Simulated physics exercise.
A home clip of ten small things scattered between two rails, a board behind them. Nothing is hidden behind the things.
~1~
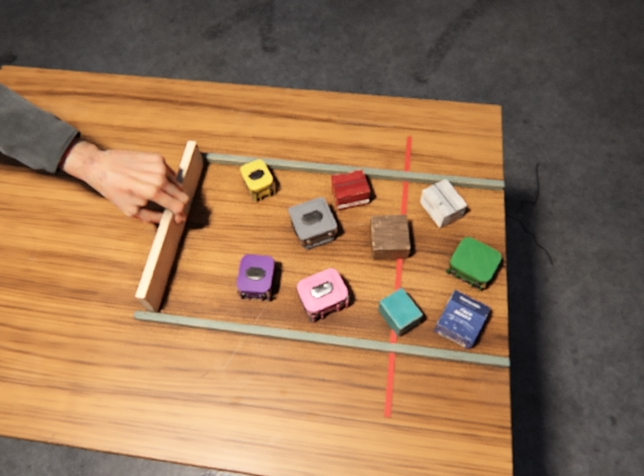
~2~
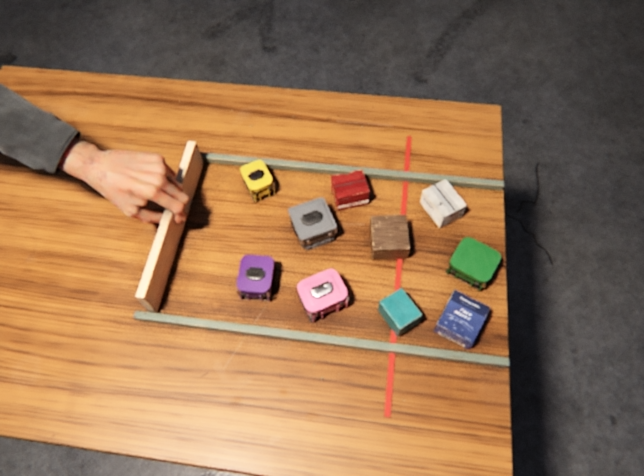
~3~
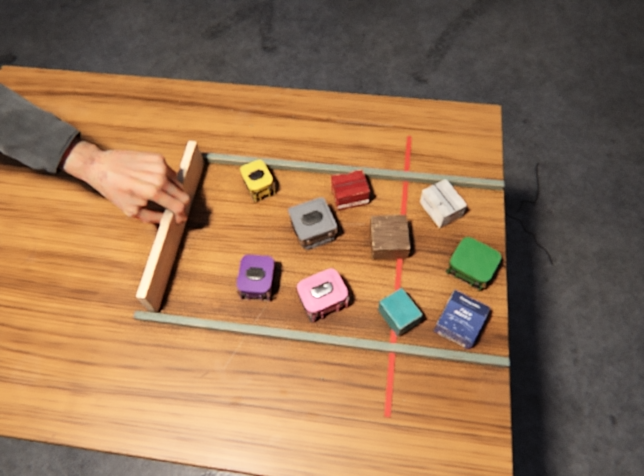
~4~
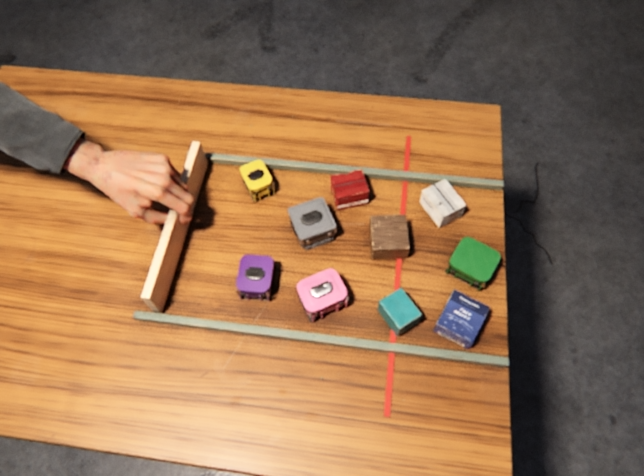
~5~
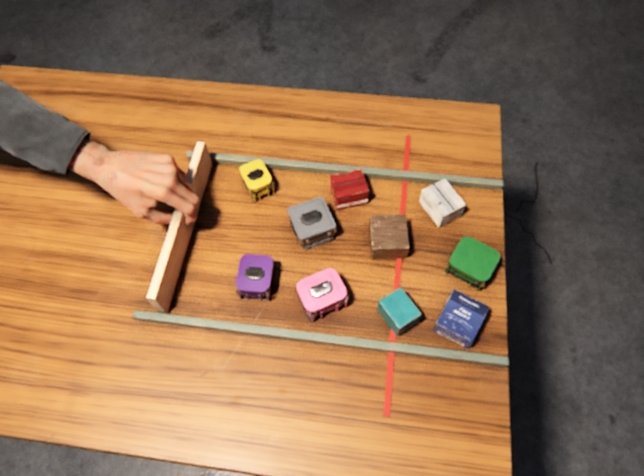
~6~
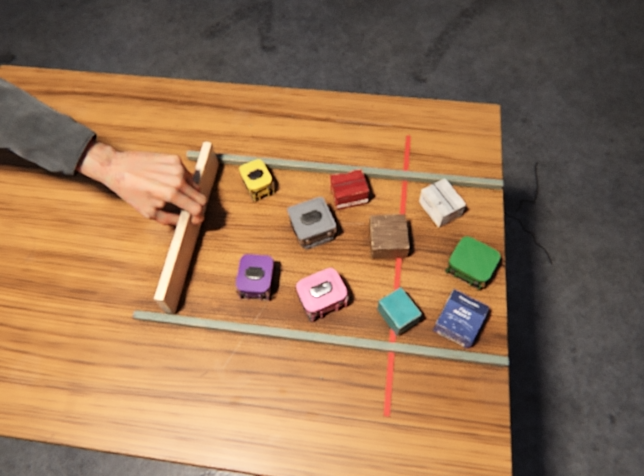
On a wooden table, a hand held a board behind ten small colourful cases, boxes and blocks between two rails, then slid it slightly to the right while the little things stayed still.
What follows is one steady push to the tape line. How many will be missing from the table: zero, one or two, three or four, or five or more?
As it turns out, the number that fall off is one or two.
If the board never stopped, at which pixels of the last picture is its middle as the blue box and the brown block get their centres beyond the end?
For the blue box at (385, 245), for the brown block at (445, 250).
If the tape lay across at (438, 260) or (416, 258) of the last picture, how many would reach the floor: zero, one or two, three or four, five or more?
The falls would be 3 or 4; just one or two.
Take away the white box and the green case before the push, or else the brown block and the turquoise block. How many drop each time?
First 1, then 0.
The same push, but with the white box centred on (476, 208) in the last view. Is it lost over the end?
From there it stays on.
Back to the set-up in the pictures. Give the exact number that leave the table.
In all, 1 of them.
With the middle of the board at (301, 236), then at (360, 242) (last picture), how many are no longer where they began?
At the one place 5, at the other 9.
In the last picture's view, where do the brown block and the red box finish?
The brown block at (458, 246), the red box at (446, 202).
Early on, none off yet; green case at rest near (473, 263); blue box at rest near (461, 318); white box at rest near (442, 203).
A while later, none off yet; green case at rest near (473, 263); blue box moving near (466, 319); white box at rest near (442, 203).
Finally, the number that fall off is one or two; lost, blue box.
